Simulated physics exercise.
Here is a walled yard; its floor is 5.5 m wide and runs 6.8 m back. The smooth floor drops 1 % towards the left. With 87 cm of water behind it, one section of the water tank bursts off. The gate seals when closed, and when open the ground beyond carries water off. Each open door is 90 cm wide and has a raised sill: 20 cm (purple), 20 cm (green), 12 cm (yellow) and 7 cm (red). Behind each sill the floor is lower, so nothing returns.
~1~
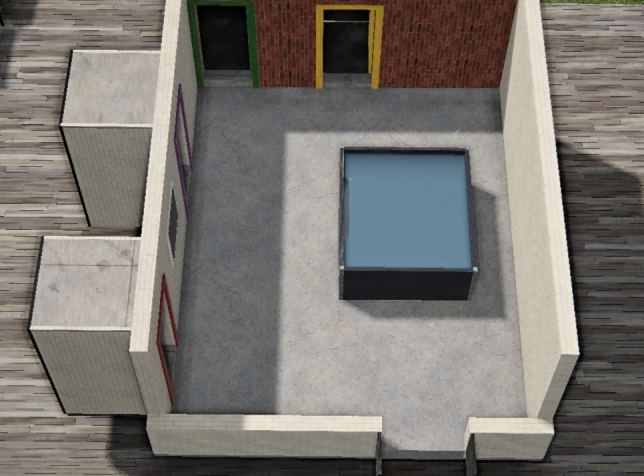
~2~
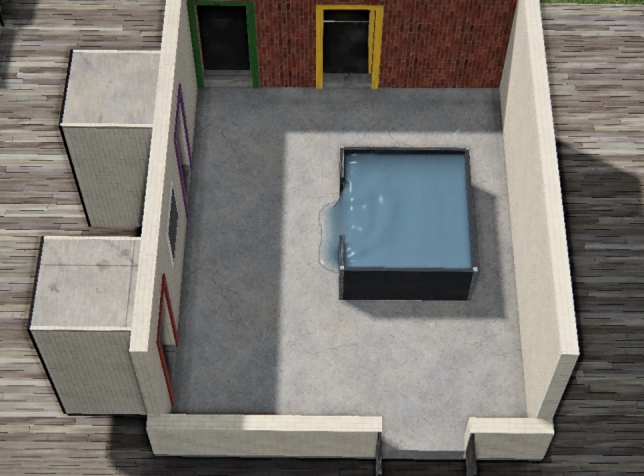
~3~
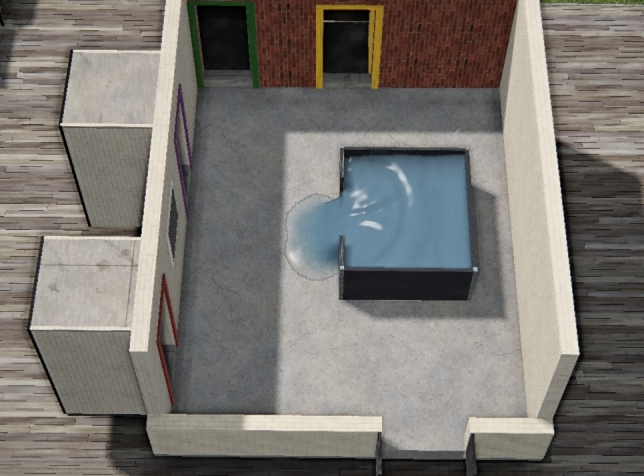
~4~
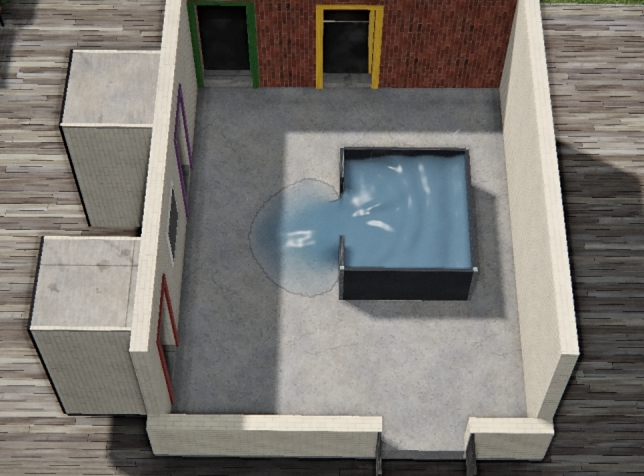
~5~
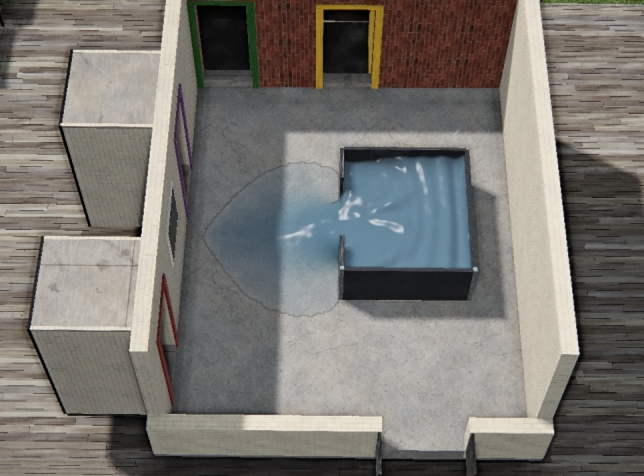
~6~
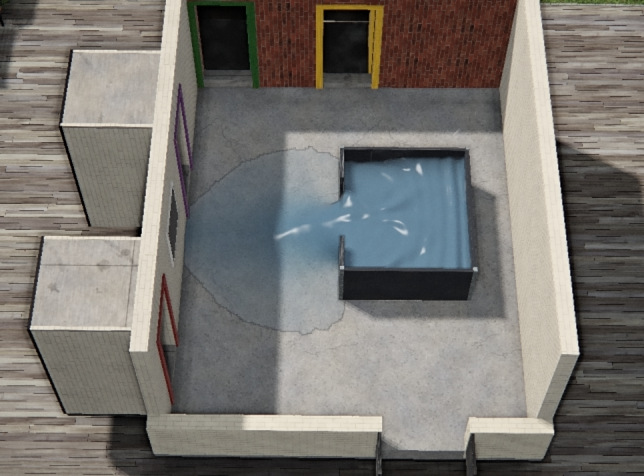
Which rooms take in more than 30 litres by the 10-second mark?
Door by door: At the purple door it goes over the limit; at the green door it passes the limit; at the yellow door it does not reach the limit; at the red door it exceeds the limit.
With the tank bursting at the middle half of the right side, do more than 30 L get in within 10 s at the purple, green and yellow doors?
Against that limit: Purple below, green not over, yellow not over.
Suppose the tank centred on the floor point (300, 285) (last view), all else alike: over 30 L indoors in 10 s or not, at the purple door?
Against that limit: Purple below.
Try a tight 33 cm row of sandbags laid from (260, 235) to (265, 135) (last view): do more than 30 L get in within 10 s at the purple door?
Against that limit: Purple below.
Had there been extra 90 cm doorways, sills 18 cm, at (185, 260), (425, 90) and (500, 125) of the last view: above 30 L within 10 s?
In turn: Over, under, not over.
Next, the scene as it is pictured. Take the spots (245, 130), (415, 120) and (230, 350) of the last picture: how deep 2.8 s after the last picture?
About 10, 1 and 10 cm.
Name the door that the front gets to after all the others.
It is the yellow one.
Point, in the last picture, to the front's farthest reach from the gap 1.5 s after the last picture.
Around (170, 433).
Then, 0.7 s after the last picture water covers 35 % of the floor and is deepest (49 cm) near (335, 237); purple door 40 cm at the sill, 35 L in, green door not reached, yellow door not reached, red door 9 cm at the sill, 0 L in.
Then, 1.5 s after the last picture water covers 40 % of the floor and is deepest (48 cm) near (198, 94); purple door 37 cm at the sill, 117 L in, green door 32 cm at the sill, 16 L in, yellow door not reached, red door 15 cm at the sill, 15 L in.
Then, 2.8 s after the last picture water covers 60 % of the floor and is deepest (32 cm) near (198, 94); purple door 24 cm at the sill, 174 L in, green door 30 cm at the sill, 99 L in, yellow door 5 cm at the sill, 0 L in, red door 14 cm at the sill, 42 L in.
Then, 5.3 s after the last picture water covers 95 % of the floor and is deepest (20 cm) near (196, 118); purple door 15 cm at the sill, 190 L in, green door 19 cm at the sill, 144 L in, yellow door 7 cm at the sill, 0 L in, red door 14 cm at the sill, 110 L in.
Then, 9.3 s after the last picture water covers 95 % of the floor and is deepest (16 cm) near (483, 96); purple door 11 cm at the sill, 190 L in, green door 11 cm at the sill, 145 L in, yellow door 5 cm at the sill, 0 L in, red door 10 cm at the sill, 172 L in.
